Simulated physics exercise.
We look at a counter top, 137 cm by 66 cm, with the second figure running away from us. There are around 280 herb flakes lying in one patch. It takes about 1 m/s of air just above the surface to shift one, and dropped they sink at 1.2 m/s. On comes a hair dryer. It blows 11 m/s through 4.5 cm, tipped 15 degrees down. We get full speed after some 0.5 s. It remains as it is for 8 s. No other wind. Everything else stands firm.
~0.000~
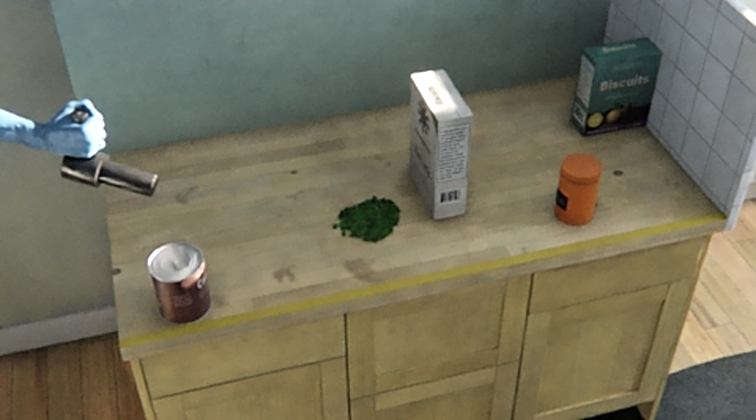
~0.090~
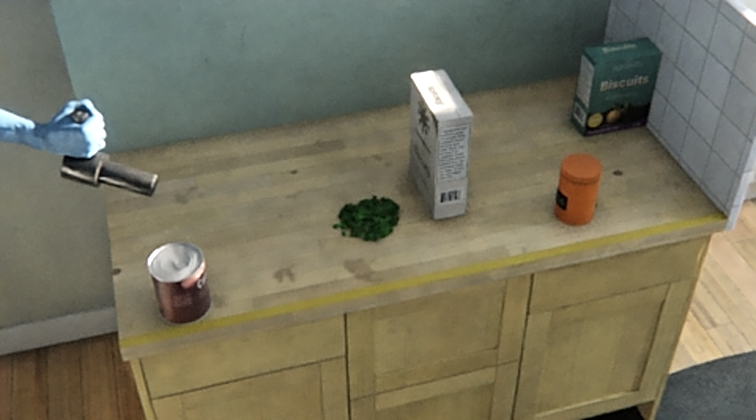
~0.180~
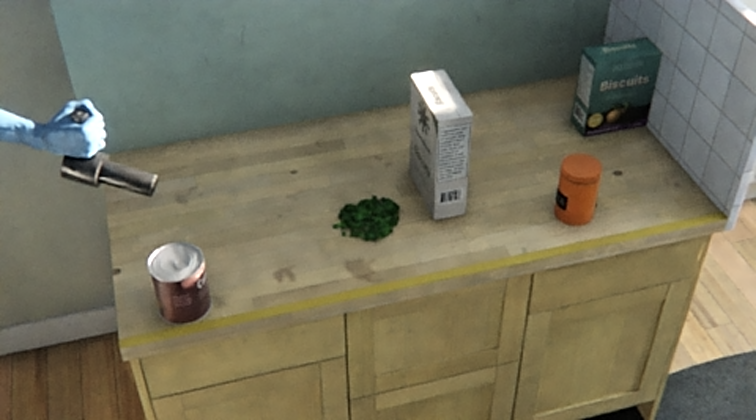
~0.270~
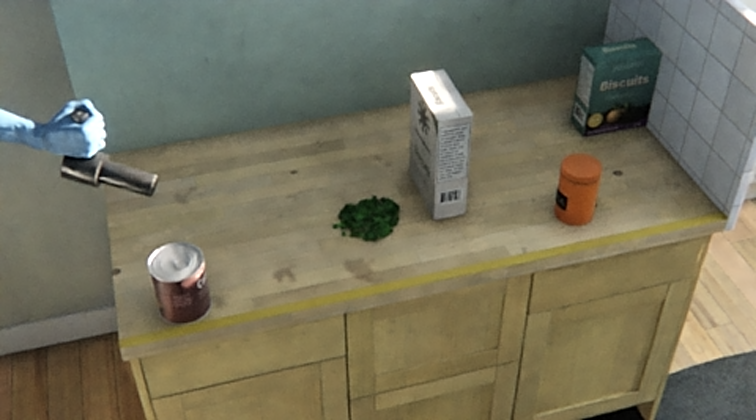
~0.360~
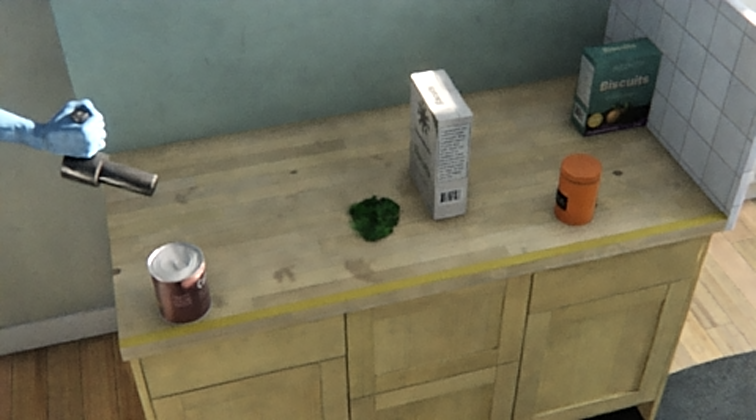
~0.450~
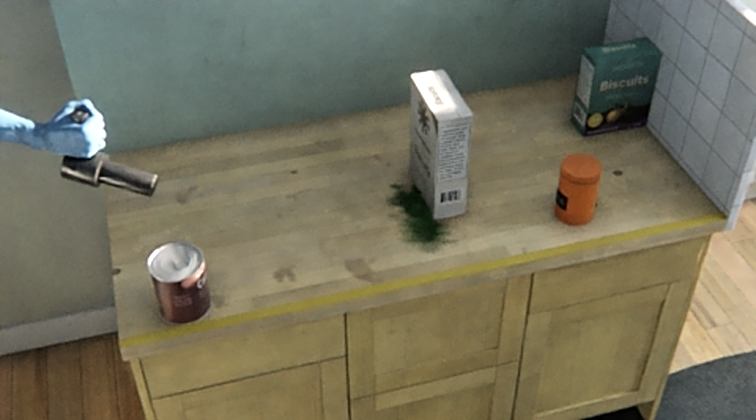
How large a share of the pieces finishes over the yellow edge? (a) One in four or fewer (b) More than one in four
(b) More than one in four.
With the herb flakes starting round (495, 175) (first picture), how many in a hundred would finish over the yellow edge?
Expected share: Near 0 %.
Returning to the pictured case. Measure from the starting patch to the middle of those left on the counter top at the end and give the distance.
Around 75 cm, I reckon.
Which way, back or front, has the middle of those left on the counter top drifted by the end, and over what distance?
Toward the rear, roughly 35 cm.
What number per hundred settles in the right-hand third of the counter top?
Near 30 per cent at the end.
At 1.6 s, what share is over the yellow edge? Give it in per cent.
I'd put it at some 60 %.
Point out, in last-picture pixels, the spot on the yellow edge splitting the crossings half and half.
Close to pixel (612, 244).
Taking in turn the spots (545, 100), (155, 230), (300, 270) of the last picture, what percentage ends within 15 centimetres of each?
15 %, 0 %, 0 %.
After 1.6 s, 61 % are over the yellow edge; the middle of those still in play is near (536, 197); 56 % have settled or left.
After 2.6 s, 66 % are over the yellow edge; the middle of those still in play is near (487, 120); 69 % have settled or left.
After 4.4 s, 66 % are over the yellow edge; the middle of those still in play is near (523, 92); 71 % have settled or left.
After 8.0 s, at the end, 66 % are over the yellow edge; the middle of those still in play is near (564, 82).
